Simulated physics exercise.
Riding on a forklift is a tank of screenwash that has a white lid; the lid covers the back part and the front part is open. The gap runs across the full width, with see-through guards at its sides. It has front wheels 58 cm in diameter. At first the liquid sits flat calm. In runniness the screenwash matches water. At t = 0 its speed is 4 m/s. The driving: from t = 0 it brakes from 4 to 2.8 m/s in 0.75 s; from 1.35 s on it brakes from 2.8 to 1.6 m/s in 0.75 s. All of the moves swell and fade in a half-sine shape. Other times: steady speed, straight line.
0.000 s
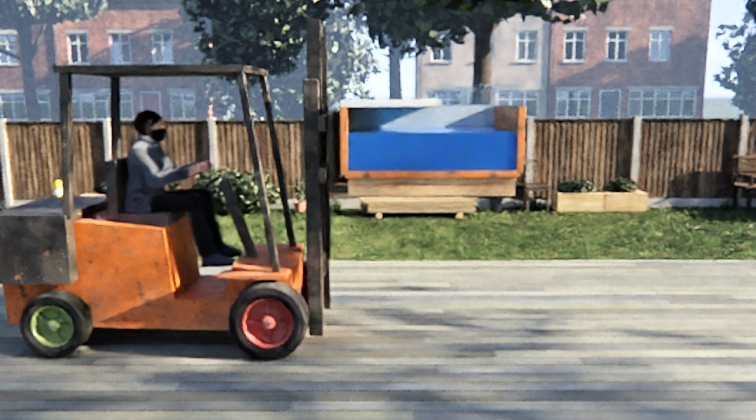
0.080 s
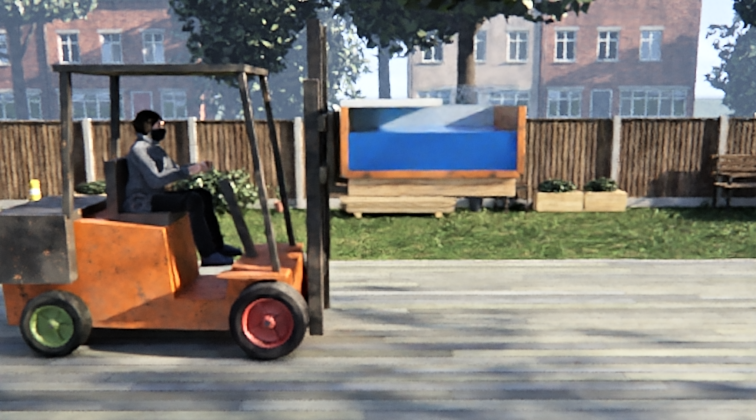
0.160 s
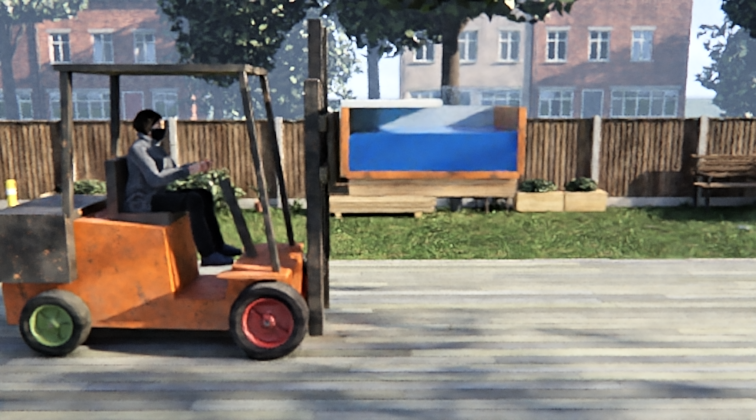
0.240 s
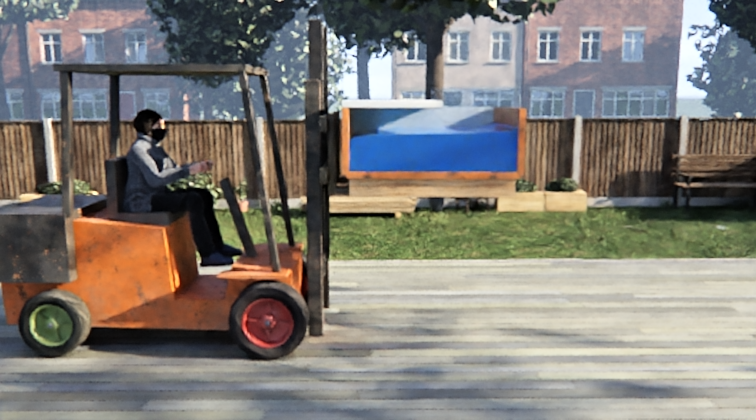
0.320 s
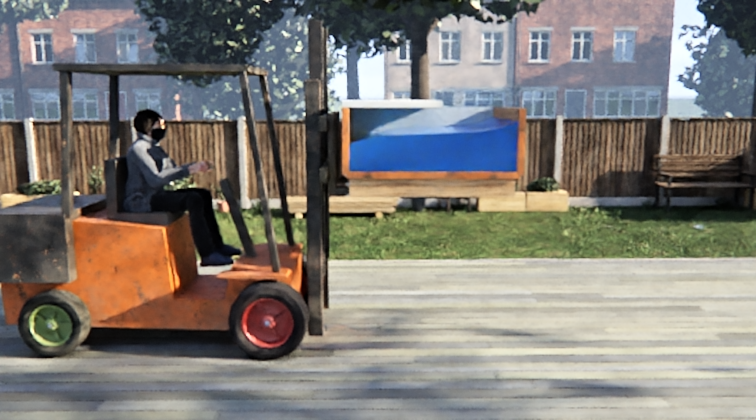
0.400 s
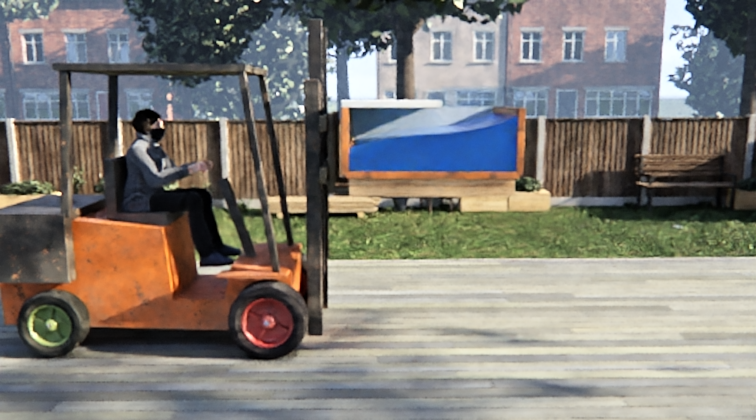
An orange forklift with a seated, masked driver rolled right past a fence and garden, carrying a tank of blue liquid, whose surface stayed nearly level at first, then tilted, rising toward the front.
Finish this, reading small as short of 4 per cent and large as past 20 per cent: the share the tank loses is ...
... middling.
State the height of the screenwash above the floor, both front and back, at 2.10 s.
Measured: Front = 46 cm, back = 14 cm.
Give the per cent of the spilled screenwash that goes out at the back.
Close to 0% of it goes that way.
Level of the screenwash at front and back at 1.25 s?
Roughly 24 cm in front and 32 cm behind.
After 1.25 s the surface stands 33 cm at the back and 25 cm at the front; 1 per cent has gone, over the front.
After 2.10 s the surface stands 13 cm at the back and 46 cm at the front; 6 per cent has gone, over the front.
After 2.90 s the surface stands 43 cm at the back and 16 cm at the front; 8 per cent has gone, over the front.
After 4.99 s 8 per cent has gone, over the front, 25 of 324 litres.
